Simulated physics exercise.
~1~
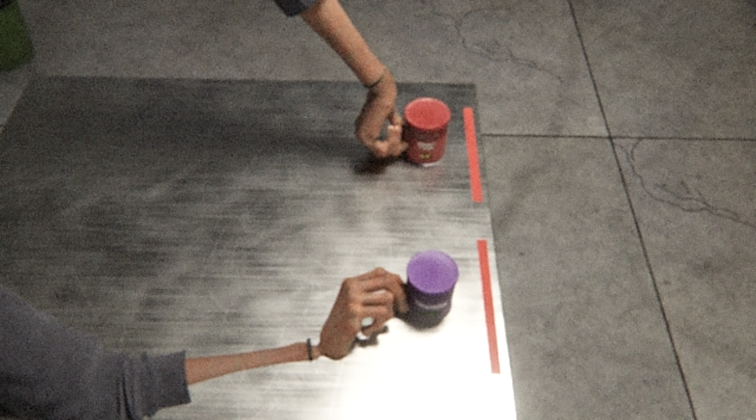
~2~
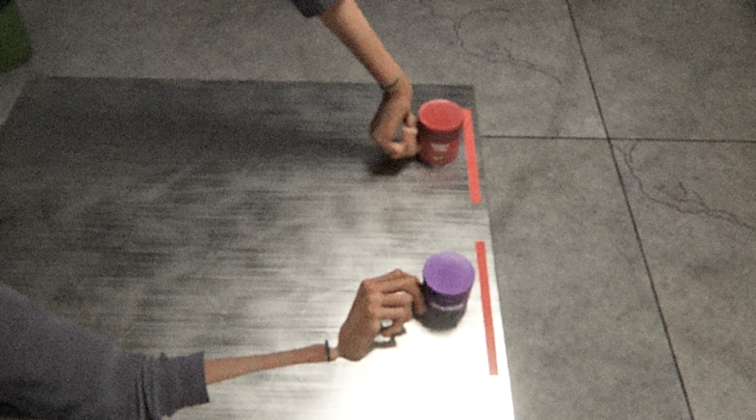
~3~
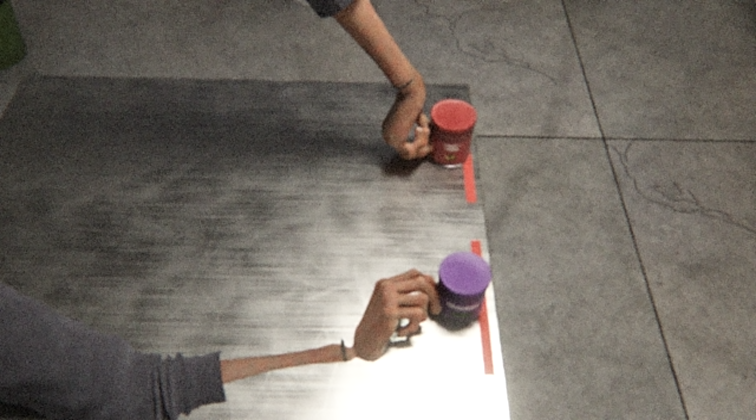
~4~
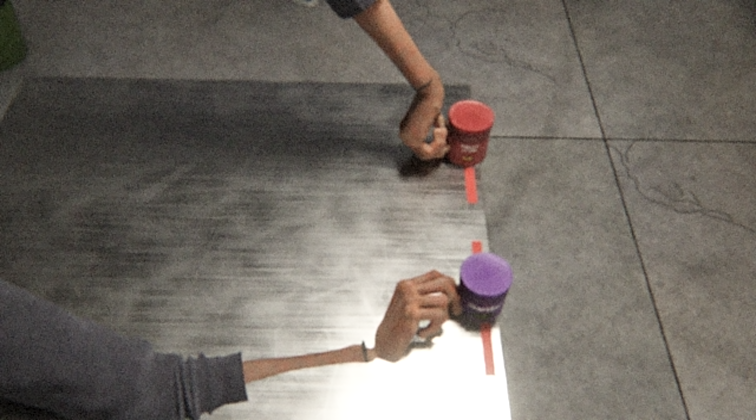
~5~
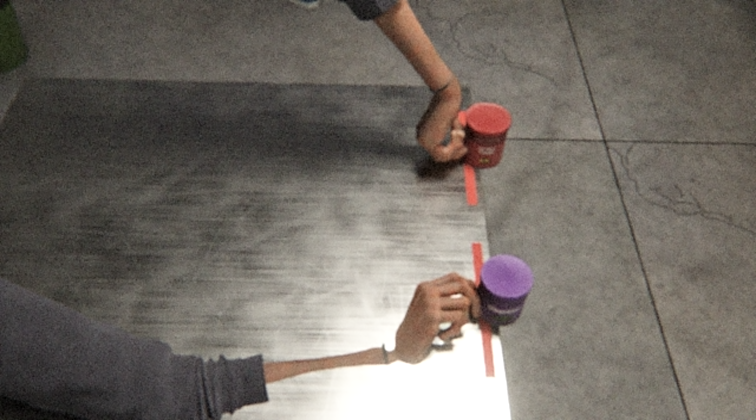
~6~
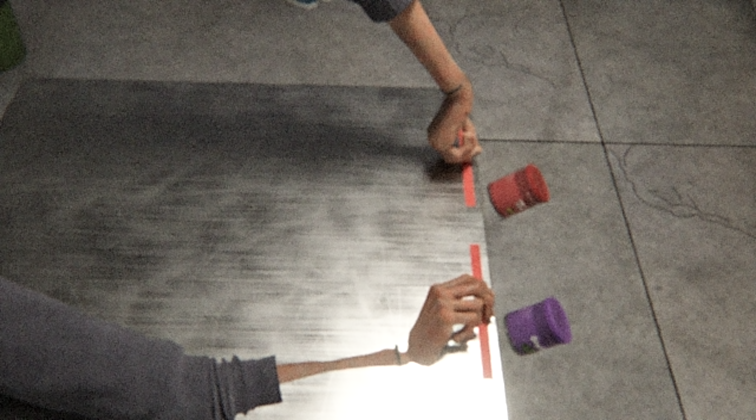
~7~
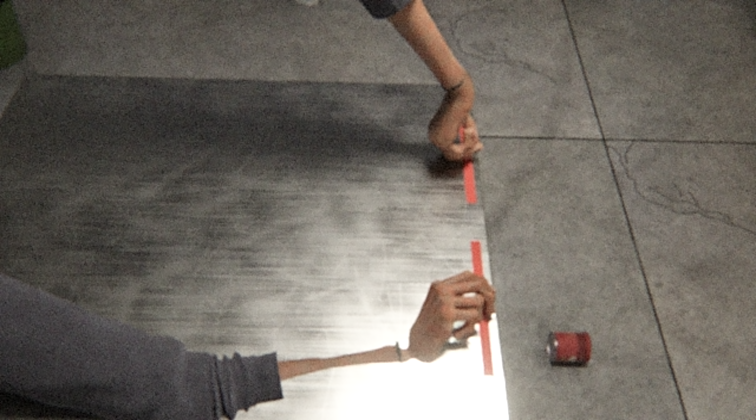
A red tin and a purple tin slid right across a table, each pushed by a hand, until they passed the red tape strips, tipped over the edge and fell, leaving the hands stopped at the tape.
